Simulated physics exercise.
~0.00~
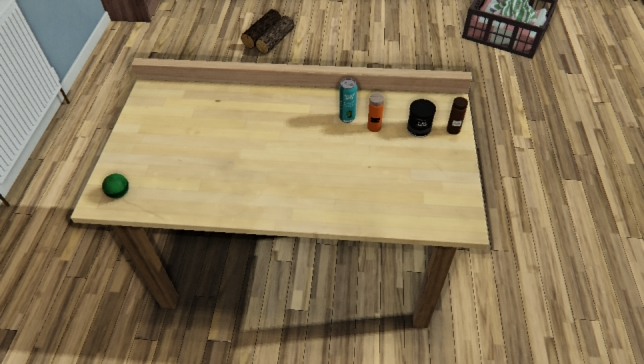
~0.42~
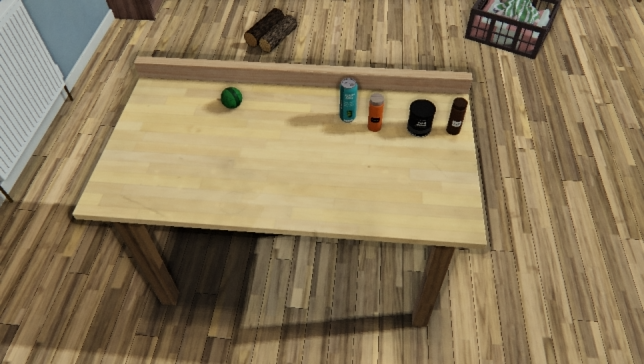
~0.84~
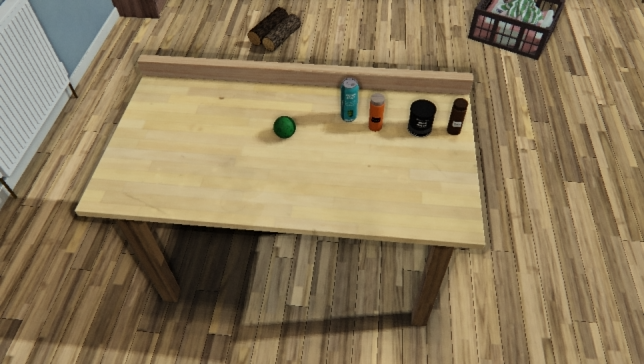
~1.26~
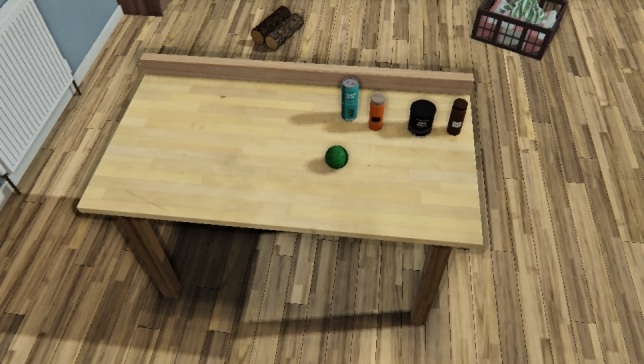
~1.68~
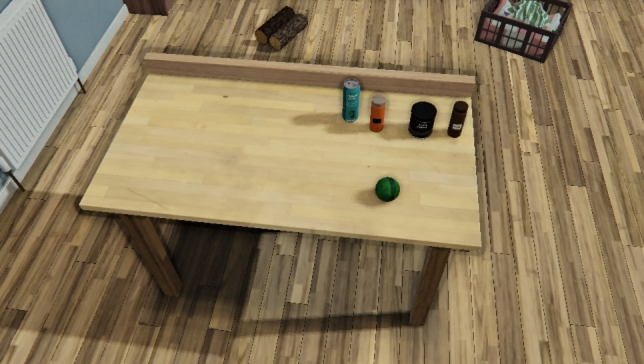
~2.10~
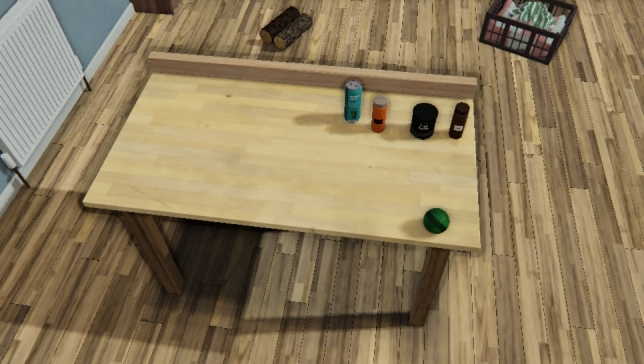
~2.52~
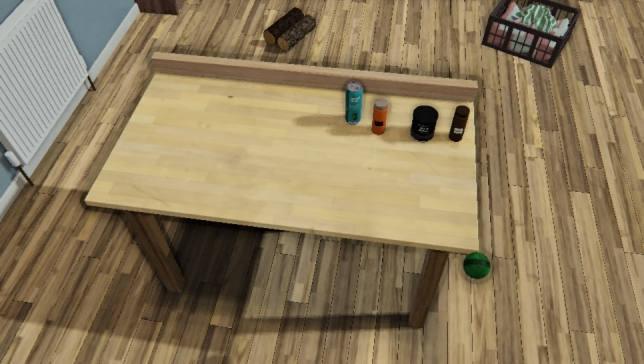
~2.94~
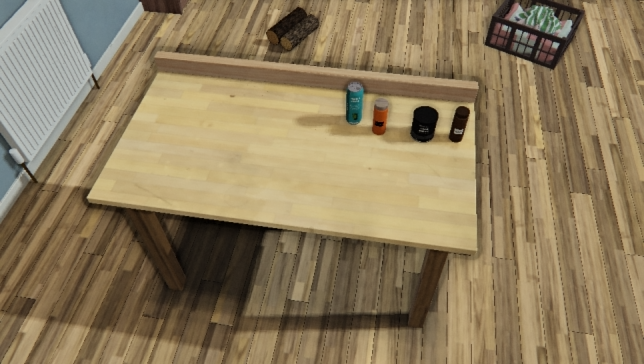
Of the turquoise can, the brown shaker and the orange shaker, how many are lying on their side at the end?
None of them are lying down. The turquoise can, the brown shaker and the orange shaker all remain upright on the table.
